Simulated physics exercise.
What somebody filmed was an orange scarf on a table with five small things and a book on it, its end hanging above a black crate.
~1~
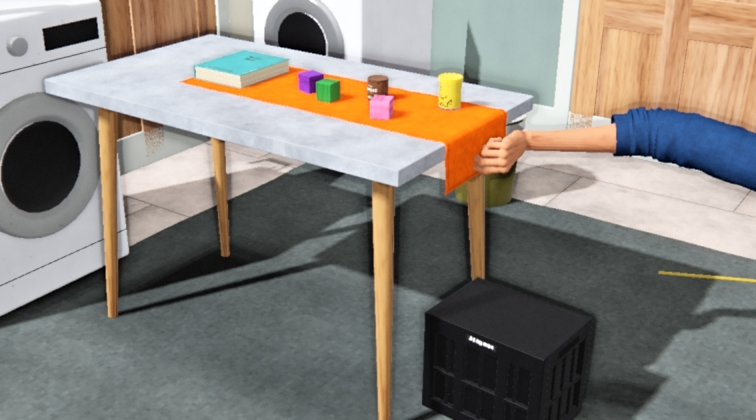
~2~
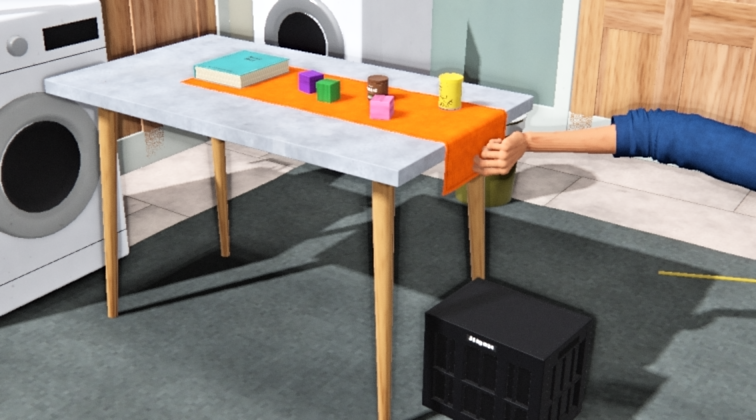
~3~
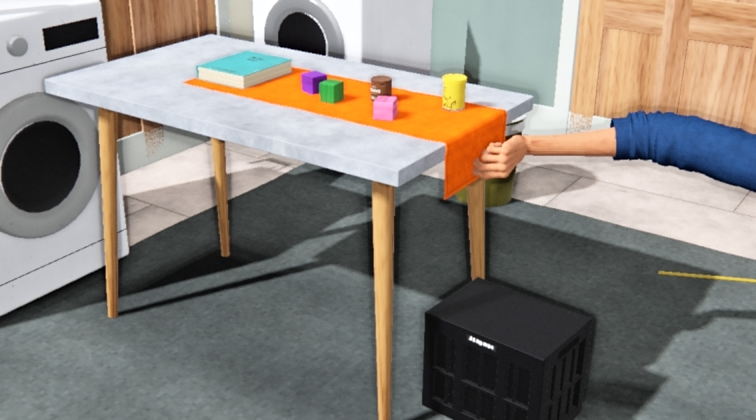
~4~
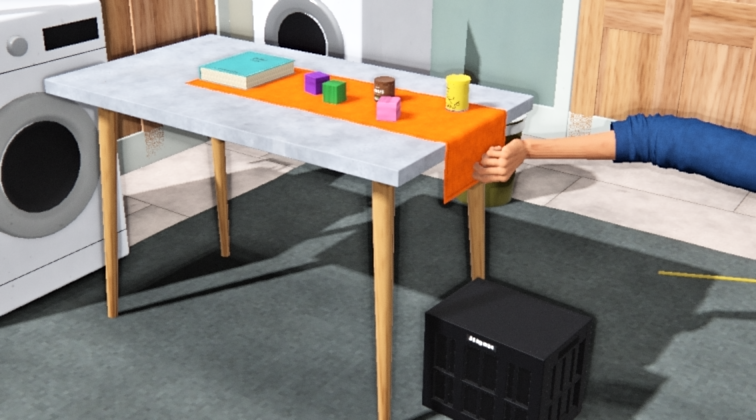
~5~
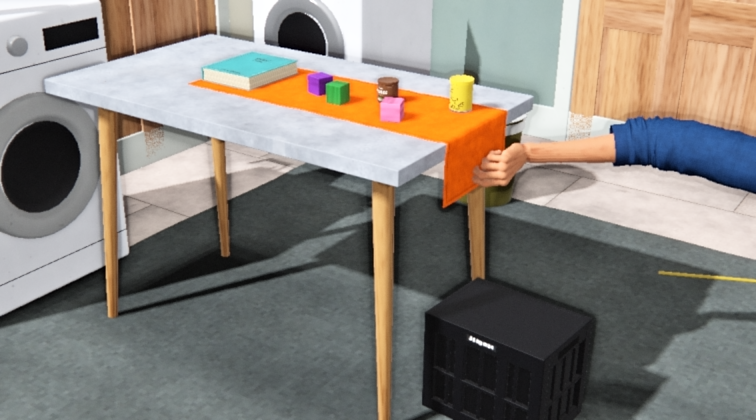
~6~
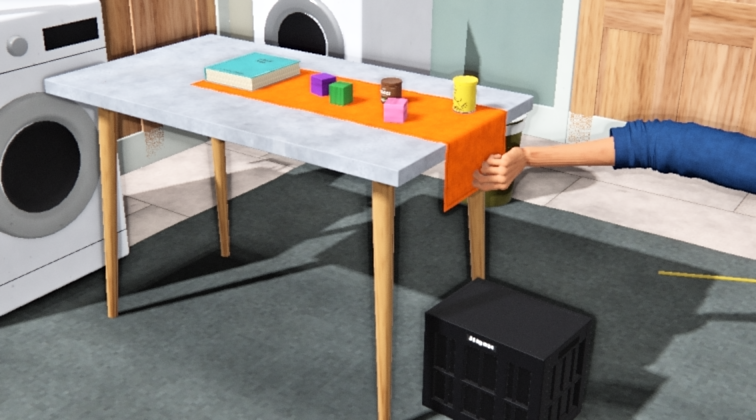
A hand at the right gripped the hanging end of an orange cloth on a table and slowly drew it slightly down, and the book, cubes, brown pot and yellow can shifted a little rightward with it.
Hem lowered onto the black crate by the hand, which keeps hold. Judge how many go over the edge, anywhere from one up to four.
You will see three of them fall.
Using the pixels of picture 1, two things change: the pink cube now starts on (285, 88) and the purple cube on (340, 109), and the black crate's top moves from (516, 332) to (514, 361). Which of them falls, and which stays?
Pink cube: Safe; purple cube: Lost.
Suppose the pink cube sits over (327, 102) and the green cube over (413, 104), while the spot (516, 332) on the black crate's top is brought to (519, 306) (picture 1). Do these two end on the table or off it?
The pink cube ends up still on top and the green cube ends up off the top.
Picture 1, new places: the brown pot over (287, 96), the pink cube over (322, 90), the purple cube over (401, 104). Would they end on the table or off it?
Brown pot safe, pink cube safe, purple cube lost.
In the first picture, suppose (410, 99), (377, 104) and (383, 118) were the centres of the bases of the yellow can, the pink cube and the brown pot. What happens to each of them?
You'd see the yellow can go down, the pink cube go down and the brown pot go down.
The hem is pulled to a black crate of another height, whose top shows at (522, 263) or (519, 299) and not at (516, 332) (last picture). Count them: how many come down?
Counts: 1, 2.
Early on, hem near (474, 232); yellow can gone.
Midway, hem near (473, 278); yellow can and pink cube gone.
Finally, hem on the crate; yellow can, pink cube and brown pot gone. The answer is three.
